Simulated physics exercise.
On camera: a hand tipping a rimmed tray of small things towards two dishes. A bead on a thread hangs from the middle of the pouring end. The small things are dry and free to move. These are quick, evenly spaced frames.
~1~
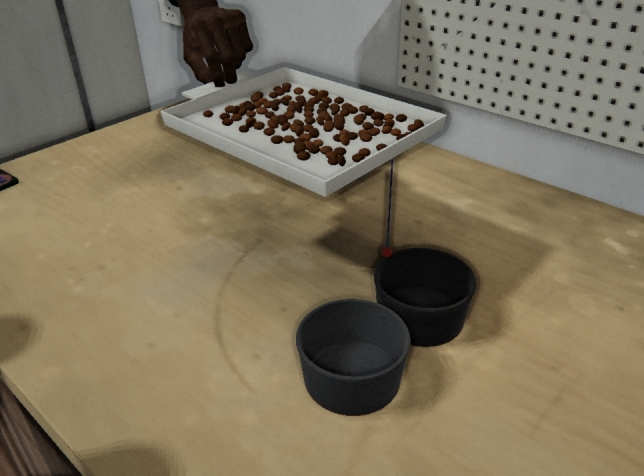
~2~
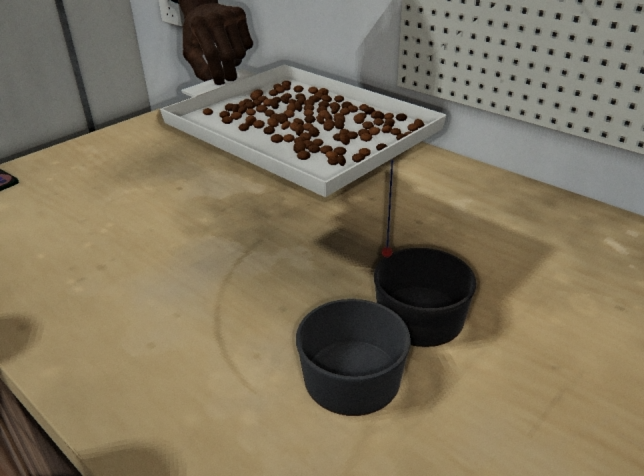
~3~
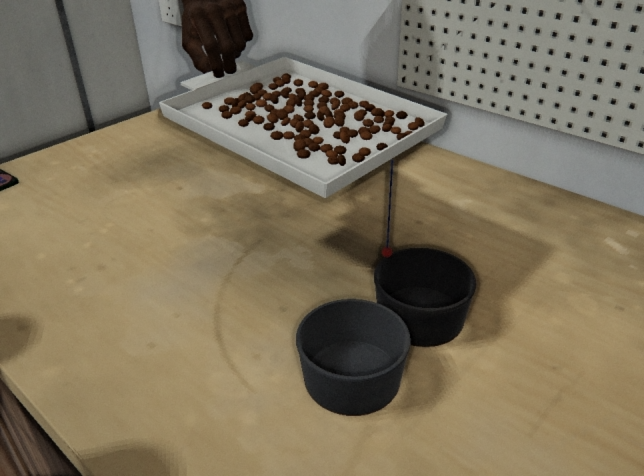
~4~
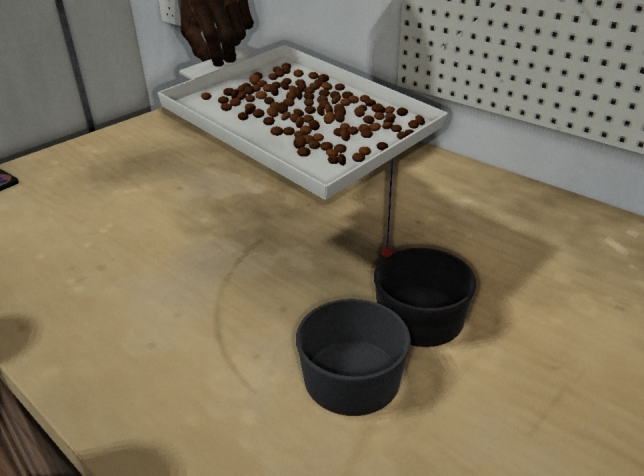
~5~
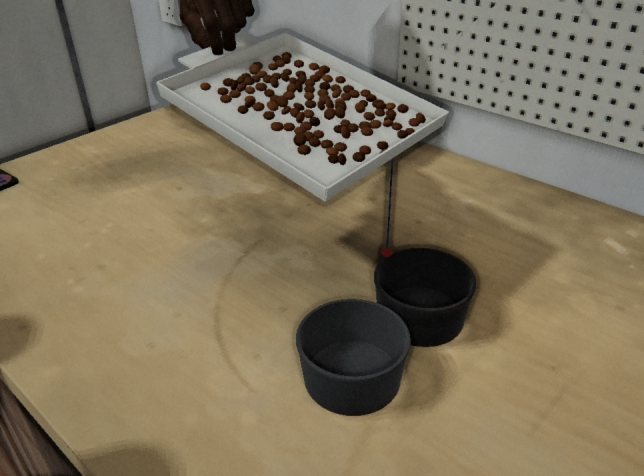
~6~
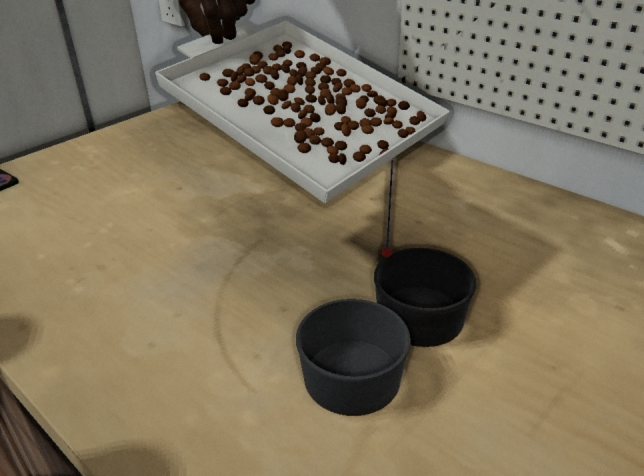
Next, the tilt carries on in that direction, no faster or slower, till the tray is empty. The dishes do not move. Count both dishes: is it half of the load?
In the dishes lies over half of it.
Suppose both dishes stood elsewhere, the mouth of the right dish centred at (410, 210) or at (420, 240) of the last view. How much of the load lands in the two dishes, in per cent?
First some 0, then 60 per cent.
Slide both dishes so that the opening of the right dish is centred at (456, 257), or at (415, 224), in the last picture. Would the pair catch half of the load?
First above a half, then not half.
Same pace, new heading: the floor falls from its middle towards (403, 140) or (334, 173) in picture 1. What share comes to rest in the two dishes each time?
In turn 30 and 60 in a hundred.
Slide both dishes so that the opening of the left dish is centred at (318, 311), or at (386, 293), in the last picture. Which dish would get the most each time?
First the left dish, then the left-hand dish.
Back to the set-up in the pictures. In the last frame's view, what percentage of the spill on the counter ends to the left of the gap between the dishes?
Some 50 per cent.
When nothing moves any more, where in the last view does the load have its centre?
Near (391, 339).
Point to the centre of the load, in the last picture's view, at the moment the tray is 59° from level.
Roughly at (362, 131).
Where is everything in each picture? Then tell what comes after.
Corners of the pouring end (325, 180) and (443, 115), level; middle of the load (310, 121), bits of dog kibble; left dish (396, 380); right dish (464, 314); bead on its thread (387, 252), in the first picture.
Corners of the pouring end (325, 181) and (443, 115), level; middle of the load (310, 119), in the second picture.
Corners of the pouring end (326, 182) and (444, 114), tipped barely, lowest at the left corner; middle of the load (310, 116), in the third picture.
Corners of the pouring end (326, 184) and (445, 113), tipped a little, lowest at the left corner; middle of the load (310, 110), in the fourth picture.
Corners of the pouring end (326, 187) and (446, 112), tipped a little, lowest at the left corner; middle of the load (311, 104), in the fifth picture.
Corners of the pouring end (327, 189) and (447, 111), tipped a little, lowest at the left corner; middle of the load (311, 99); left dish (396, 380); right dish (464, 314), in the sixth picture.
Just after the last frame, tray tipped steeply; almost all on the tray; just a few in the air.
A moment on, tray tipped right over; the larger part on the tray; about a tenth in the left dish; just a few in the right dish; just a few outside both; just a few in the air.
Further on, tray tipped past a quarter turn; roughly a third in the left dish; roughly a third in the right dish; roughly a quarter outside both.
When it is over, tray tipped past a quarter turn; roughly a third in the left dish; roughly a third in the right dish; roughly a quarter outside both.
